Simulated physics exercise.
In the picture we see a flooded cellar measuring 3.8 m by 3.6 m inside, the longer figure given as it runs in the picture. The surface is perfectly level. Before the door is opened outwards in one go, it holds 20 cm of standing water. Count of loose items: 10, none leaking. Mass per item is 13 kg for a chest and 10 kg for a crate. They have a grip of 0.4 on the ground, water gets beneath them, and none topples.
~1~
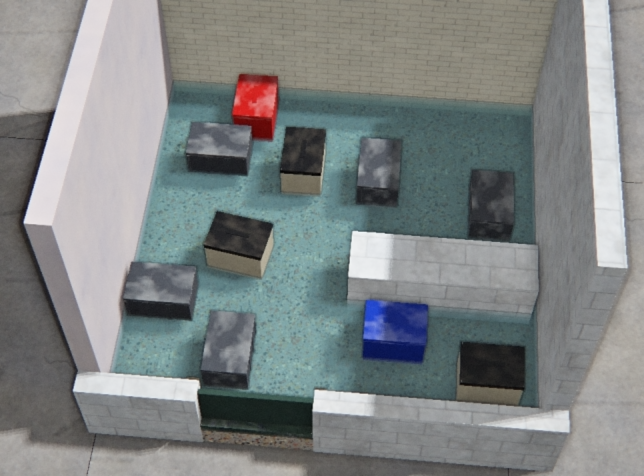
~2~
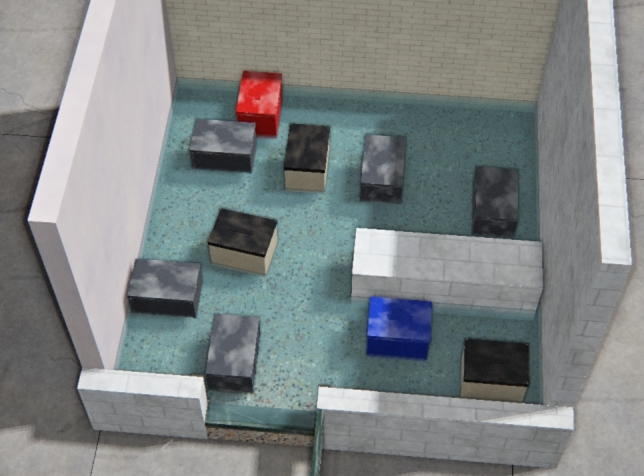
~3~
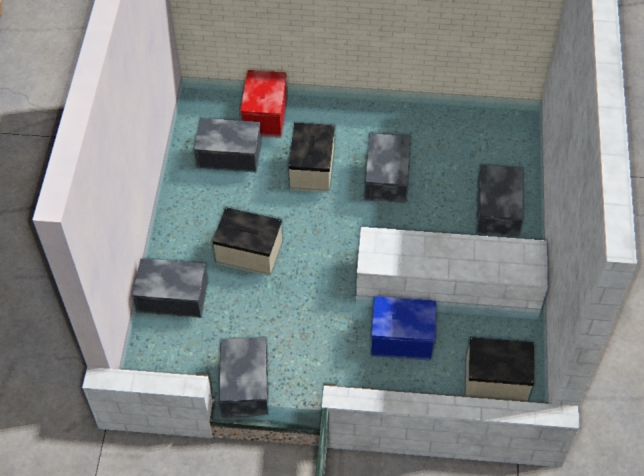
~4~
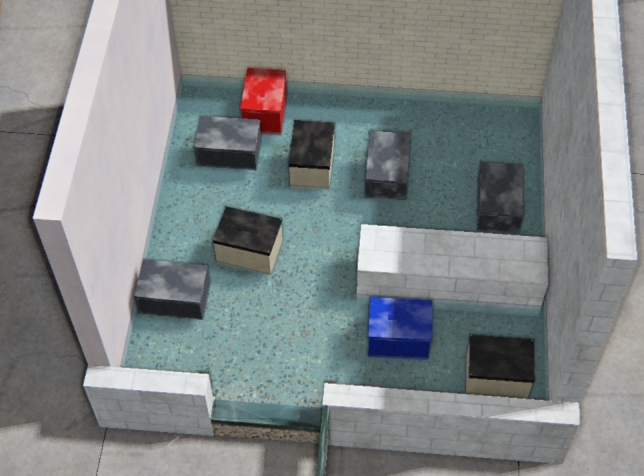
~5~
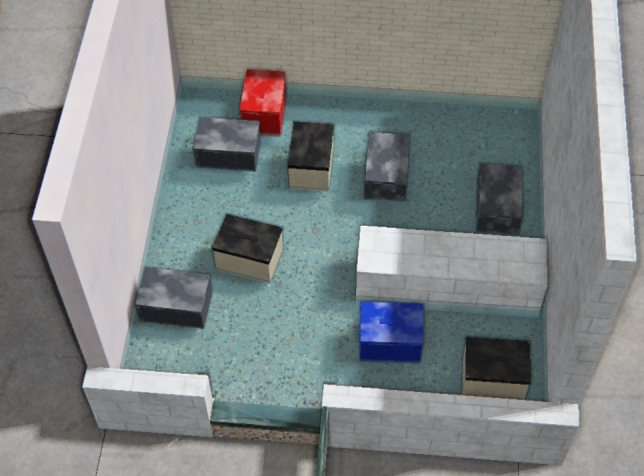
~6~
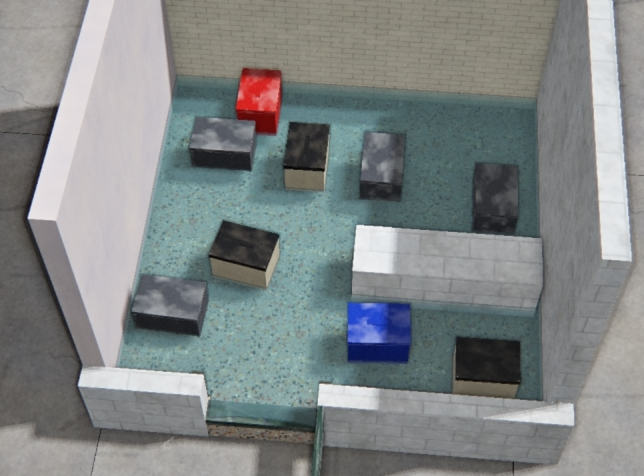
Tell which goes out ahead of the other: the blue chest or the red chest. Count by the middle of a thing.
Blue.
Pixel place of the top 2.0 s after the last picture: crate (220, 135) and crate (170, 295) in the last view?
Somewhere around (213, 161) and (174, 334).
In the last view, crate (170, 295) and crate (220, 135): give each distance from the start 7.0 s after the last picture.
In that order: Gone out, then 100 cm.
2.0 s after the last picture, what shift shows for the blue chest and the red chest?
I'd guess about 50 cm and 10 cm by that point.
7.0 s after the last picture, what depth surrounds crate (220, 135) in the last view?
About 14 cm.
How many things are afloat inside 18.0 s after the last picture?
Tally: 3 of them.
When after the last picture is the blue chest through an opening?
Somewhere near 6.0 s.
Then, 2.0 s after the last picture the blue chest is near (348, 346), 0.5 m from its start, afloat; the red chest is near (251, 102), 0.1 m from its start, afloat; 1 of 10 are out; 9 afloat.
Then, 7.0 s after the last picture the blue chest has gone out (5.8 s after the last picture); the red chest is near (240, 122), 0.4 m from its start, afloat; 4 of 10 are out; 6 afloat.
Then, 14.0 s after the last picture the blue chest has gone out (5.8 s after the last picture); the red chest is near (218, 164), 0.9 m from its start, afloat; 5 of 10 are out; 5 afloat.
Then, 18.0 s after the last picture the blue chest has gone out (5.8 s after the last picture); the red chest is near (207, 197), 1.3 m from its start, afloat; 7 of 10 are out; 3 afloat.
